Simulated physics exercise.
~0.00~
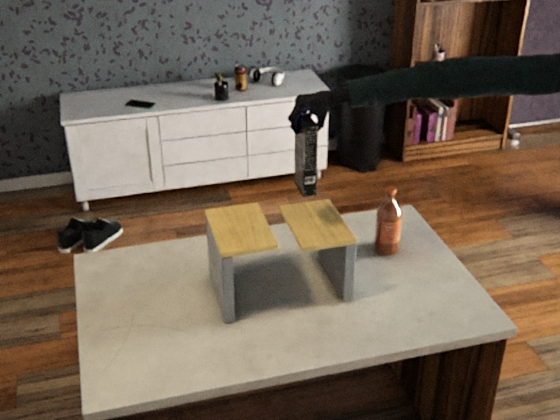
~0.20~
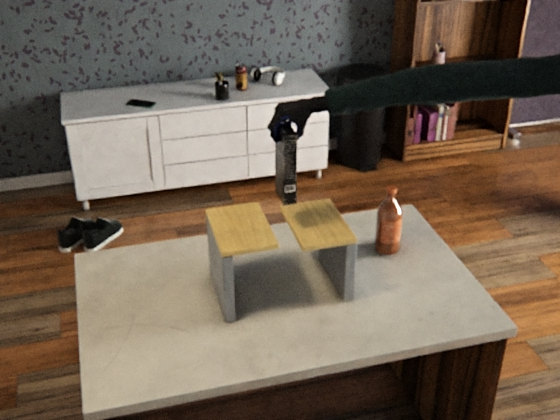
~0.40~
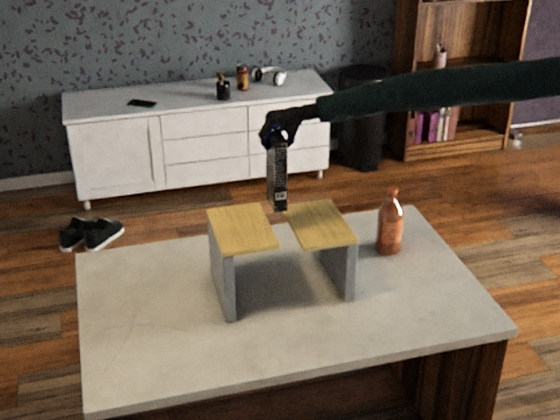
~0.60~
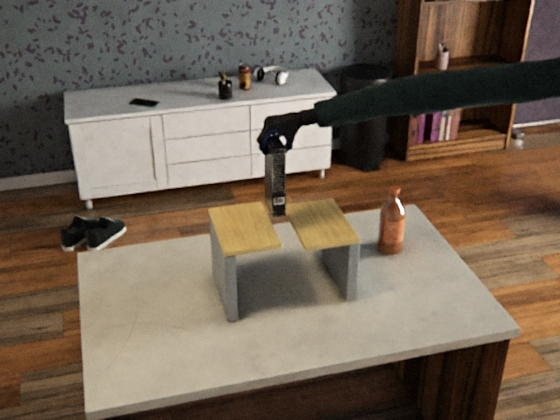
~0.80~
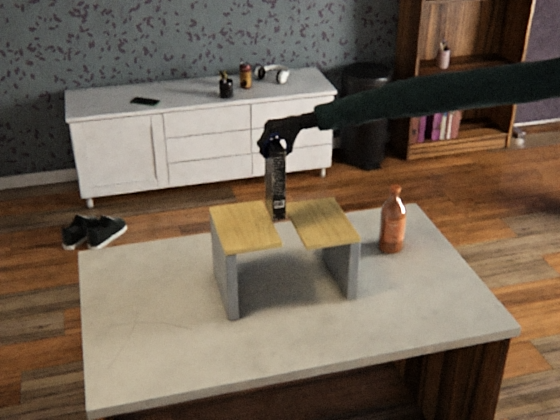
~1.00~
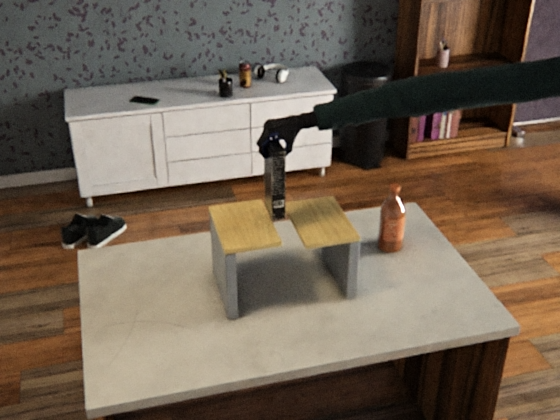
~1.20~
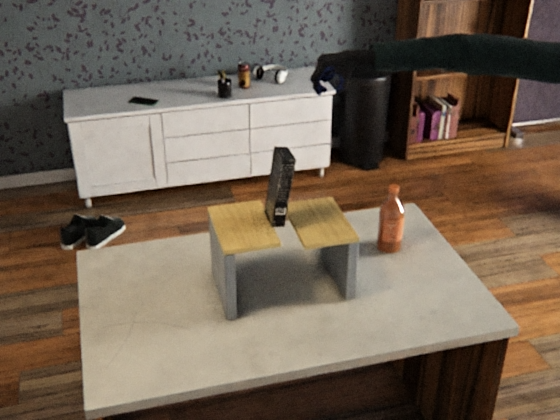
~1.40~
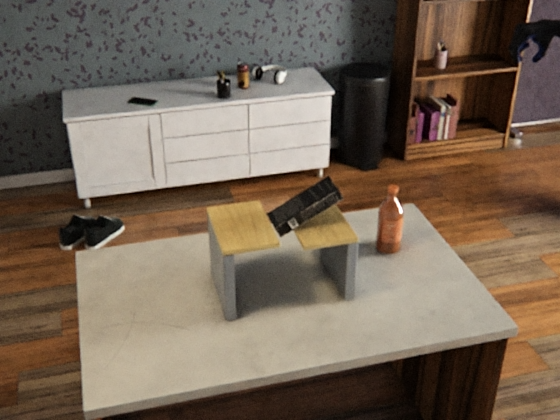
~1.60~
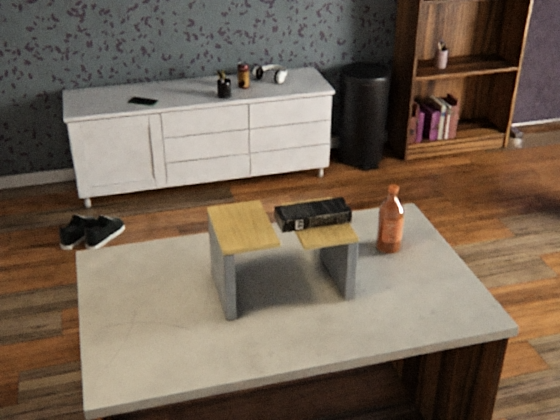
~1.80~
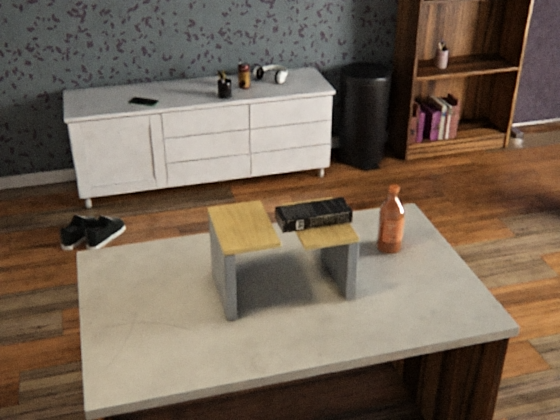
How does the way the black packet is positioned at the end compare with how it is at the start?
At the start the black packet is held upright by the hand, but at the end it lies on its side on top of the stand.
